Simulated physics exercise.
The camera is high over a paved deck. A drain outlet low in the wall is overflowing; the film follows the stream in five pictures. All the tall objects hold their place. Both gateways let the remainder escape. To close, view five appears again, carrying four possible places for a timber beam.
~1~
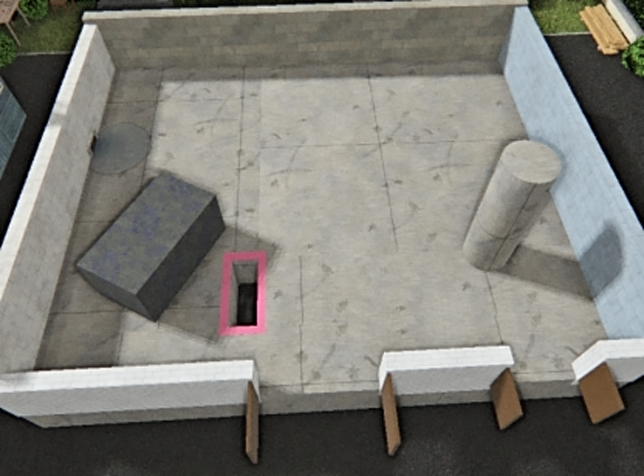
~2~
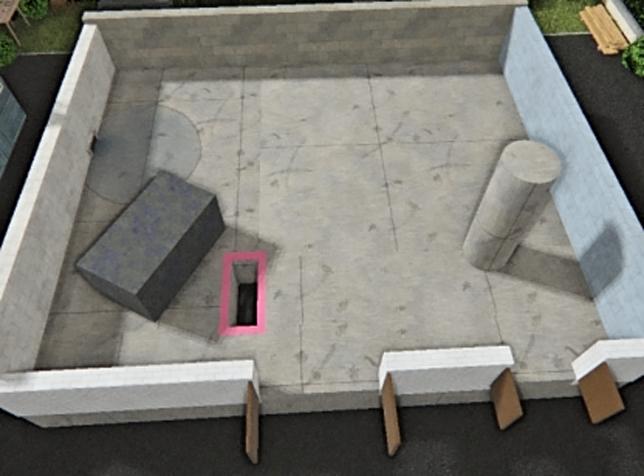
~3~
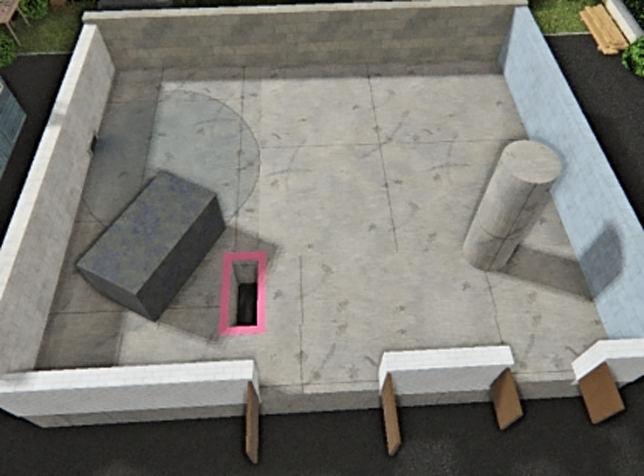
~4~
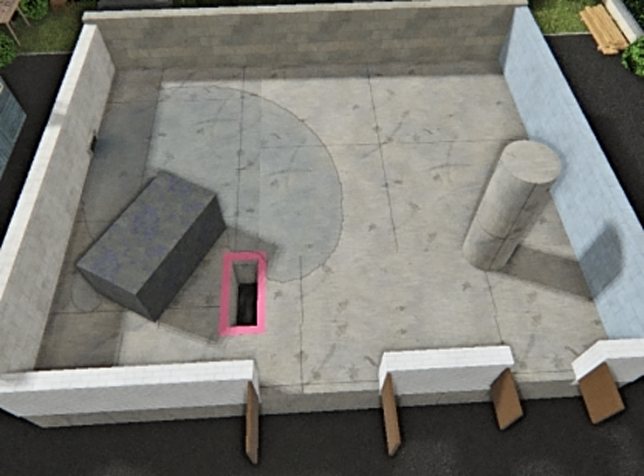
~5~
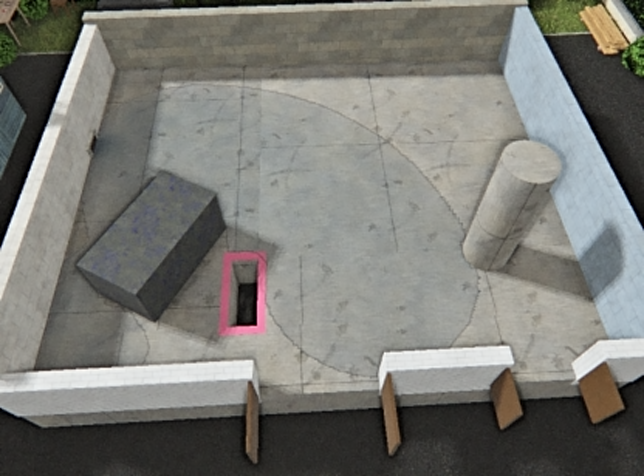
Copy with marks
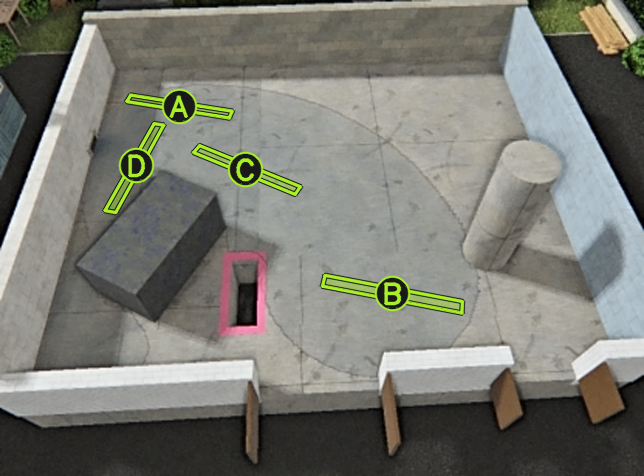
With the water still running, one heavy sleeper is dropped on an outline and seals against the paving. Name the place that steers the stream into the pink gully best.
D is best.
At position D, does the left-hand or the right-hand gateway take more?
The right gate.
On the marked copy, A from (128, 98) to (230, 114); B from (323, 280) to (462, 307); C from (196, 149) to (297, 190); D from (110, 211) to (158, 124).
For position A, about 5 % of the stream goes into the pink gully, about 93 % out by the gates.
For position B, about 5 % of the stream goes into the pink gully, about 93 % out by the gates.
For position C, about 5 % of the stream goes into the pink gully, about 93 % out by the gates.
For position D, about 12 % of the stream goes into the pink gully, about 85 % out by the gates.
